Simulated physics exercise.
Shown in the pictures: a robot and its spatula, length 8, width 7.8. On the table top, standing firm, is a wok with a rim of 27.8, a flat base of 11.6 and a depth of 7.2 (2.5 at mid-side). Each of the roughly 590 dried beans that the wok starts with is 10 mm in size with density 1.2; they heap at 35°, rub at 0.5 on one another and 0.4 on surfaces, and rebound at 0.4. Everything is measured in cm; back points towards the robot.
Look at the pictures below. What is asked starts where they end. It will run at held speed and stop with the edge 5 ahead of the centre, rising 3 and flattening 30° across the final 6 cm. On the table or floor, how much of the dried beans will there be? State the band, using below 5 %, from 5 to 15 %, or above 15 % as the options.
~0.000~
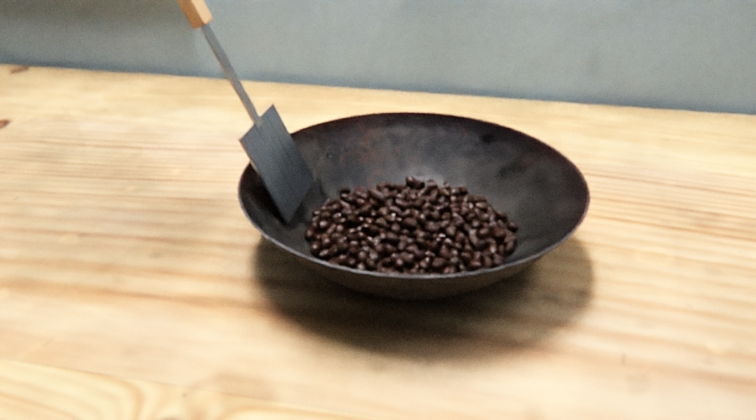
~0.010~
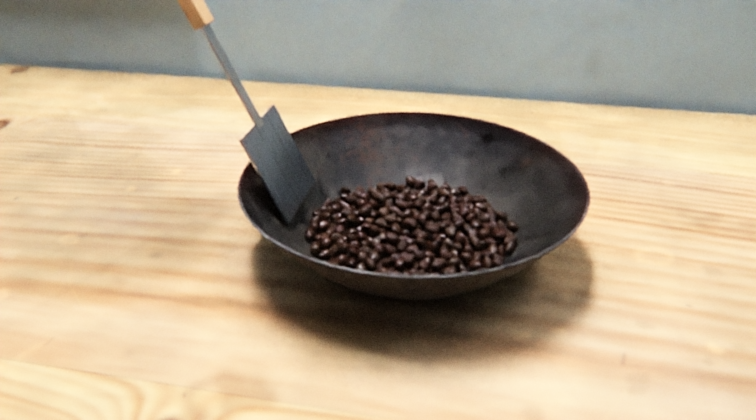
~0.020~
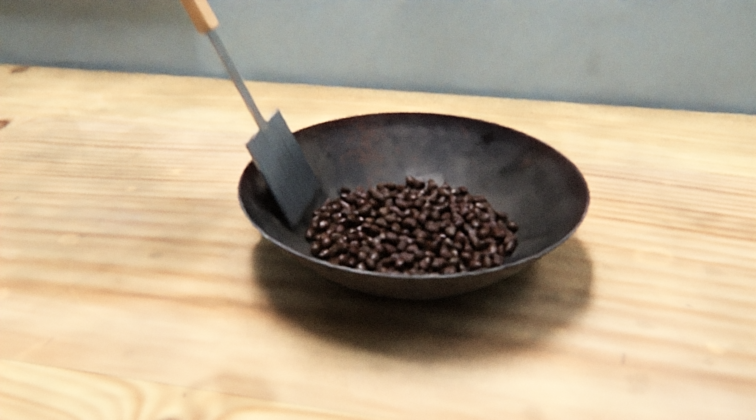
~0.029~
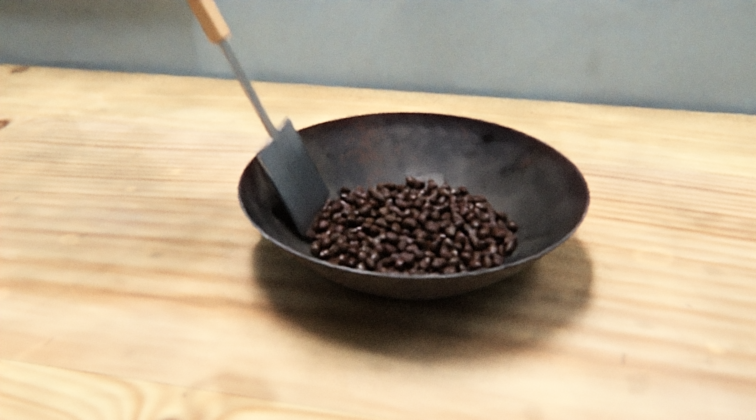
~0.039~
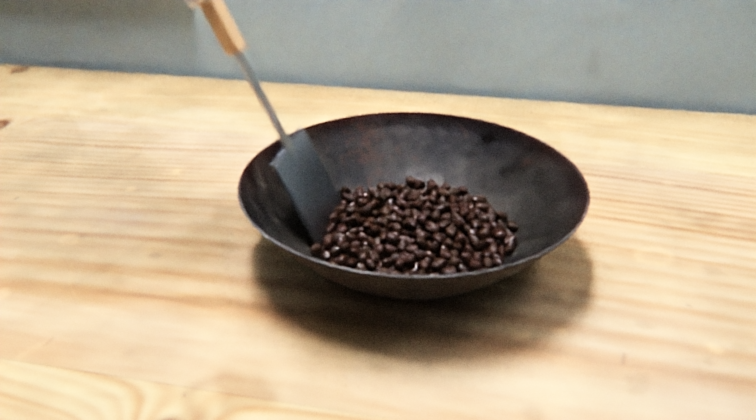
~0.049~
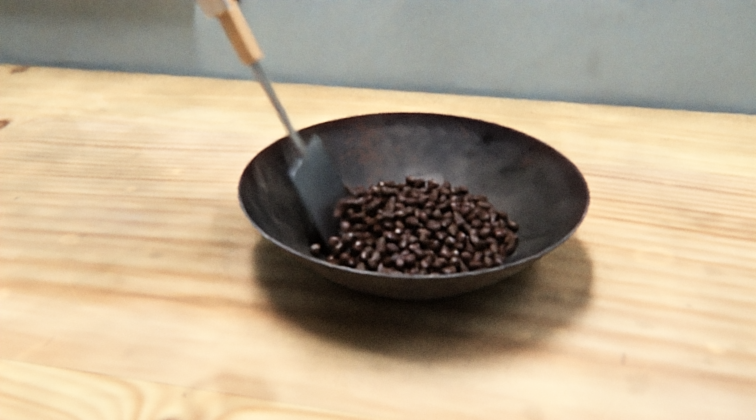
It falls from 5 to 15 %.
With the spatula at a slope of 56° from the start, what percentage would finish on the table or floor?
Near 5 %.
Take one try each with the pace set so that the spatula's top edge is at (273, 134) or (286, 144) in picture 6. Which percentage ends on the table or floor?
First try about 0 %, second try about 0 %.
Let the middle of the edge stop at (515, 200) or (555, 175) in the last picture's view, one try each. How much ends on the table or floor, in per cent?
Estimates, in order: 40 % and 50 %.
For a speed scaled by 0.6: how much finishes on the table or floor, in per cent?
That comes to some 0 per cent, roughly.
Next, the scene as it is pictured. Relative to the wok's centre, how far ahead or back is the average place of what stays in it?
About 4.5 cm ahead.
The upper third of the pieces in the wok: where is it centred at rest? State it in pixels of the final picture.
Roughly at (517, 219).
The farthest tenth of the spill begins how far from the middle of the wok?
Around 35 centimetres from the centre.
After 0.07 s, sloping 65°, highest piece 8 above the table; 588 in the wok.
After 0.10 s, sloping 56°, highest piece 11 above the table; 588 in the wok.
After 0.31 s, sloping 35°, highest piece 16 above the table; 537 in the wok, 15 on the table or floor, 36 on the blade or in flight.
After 1.36 s, sloping 35°, highest piece 8 above the table; 536 in the wok, 52 on the table or floor.
At rest, 536 in the wok, 52 on the table or floor. That is 9 % on the table or floor.
